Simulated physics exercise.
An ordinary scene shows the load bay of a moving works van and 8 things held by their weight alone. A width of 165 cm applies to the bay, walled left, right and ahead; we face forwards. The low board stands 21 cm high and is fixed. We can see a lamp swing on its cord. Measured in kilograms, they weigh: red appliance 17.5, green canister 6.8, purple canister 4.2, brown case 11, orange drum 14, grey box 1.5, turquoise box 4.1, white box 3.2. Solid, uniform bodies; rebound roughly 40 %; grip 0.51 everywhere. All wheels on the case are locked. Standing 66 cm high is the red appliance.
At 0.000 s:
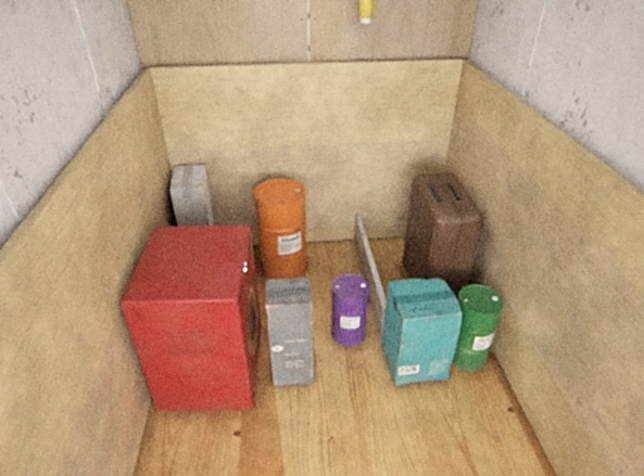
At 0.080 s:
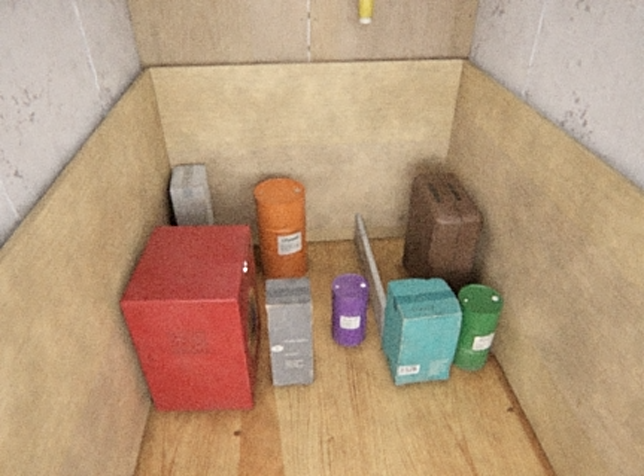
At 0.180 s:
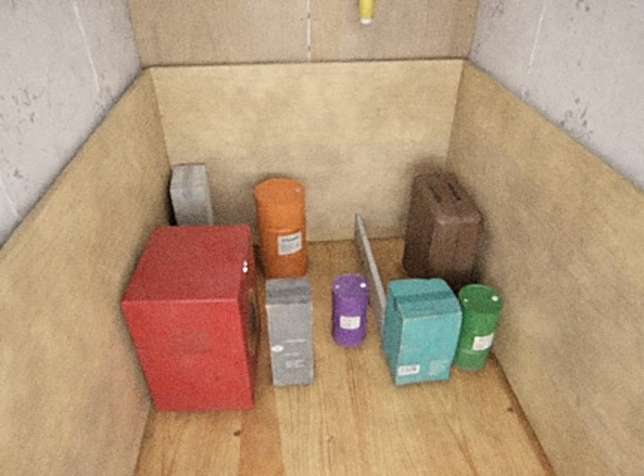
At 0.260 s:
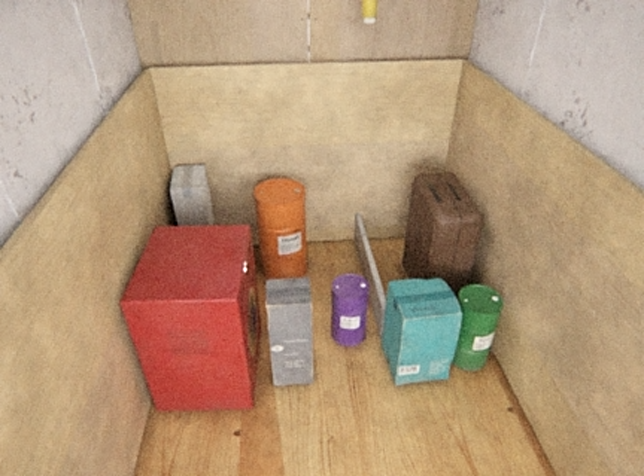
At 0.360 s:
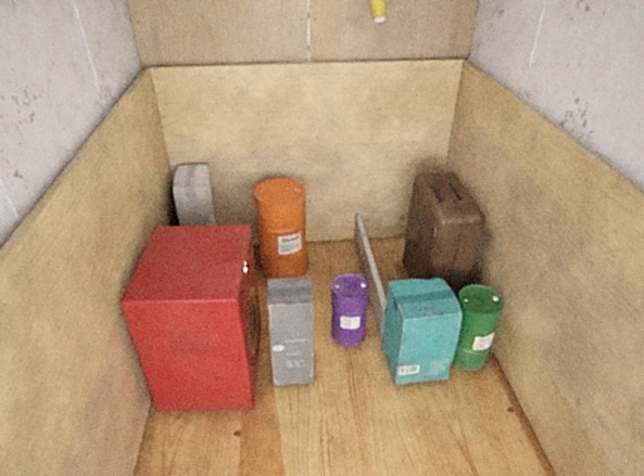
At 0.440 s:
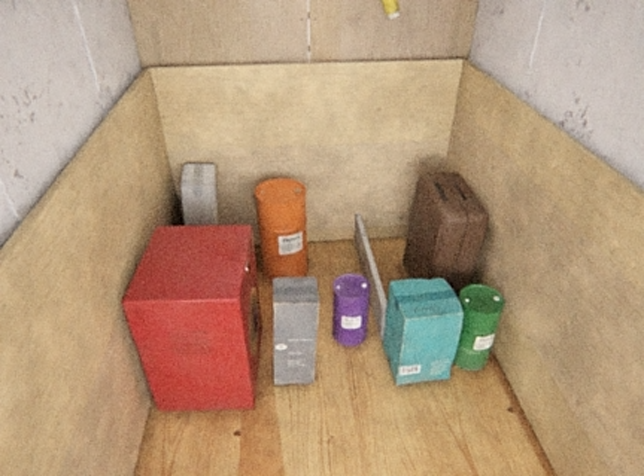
A yellow lamp hangs nearly still at the top of a wood-walled bay holding boxes, drums, canisters, a brown case and a red appliance. The lamp then swings to the right, and lastly the white box at the back left tilts slightly while the others barely shift.
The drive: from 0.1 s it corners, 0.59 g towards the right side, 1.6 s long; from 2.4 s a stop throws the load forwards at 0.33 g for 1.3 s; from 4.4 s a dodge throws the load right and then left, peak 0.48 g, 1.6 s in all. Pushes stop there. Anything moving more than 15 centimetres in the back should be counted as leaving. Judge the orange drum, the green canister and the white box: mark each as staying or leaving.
Orange drum: Leaving; green canister: Staying; white box: Leaving.
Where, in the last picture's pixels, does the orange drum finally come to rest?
About (337, 217).
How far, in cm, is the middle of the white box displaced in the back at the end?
Net shift near 40 cm.
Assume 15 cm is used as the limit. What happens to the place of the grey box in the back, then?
As for the grey box, it gets displaced.
By 0.64 s, push 0.59 g right; white box tilted 30° near (226, 219); orange drum 4 cm from its spot near (289, 231); green canister 4 cm from its spot near (481, 328).
By 0.94 s, push 0.59 g right; white box tilted 52° near (255, 226); orange drum tilted 39° near (324, 227); green canister 4 cm from its spot near (482, 328).
By 2.84 s, push 0.33 g forwards; white box tilted 53° near (268, 224); orange drum tilted 52° near (339, 226); green canister 4 cm from its spot near (483, 329).
When it is over (6.5 s), lying over in the back, orange drum, grey box and white box; not toppled but over 15 cm from the start, red appliance; the other 4 within 15 cm of the start. In the last view, orange drum near (337, 217), green canister near (483, 329).
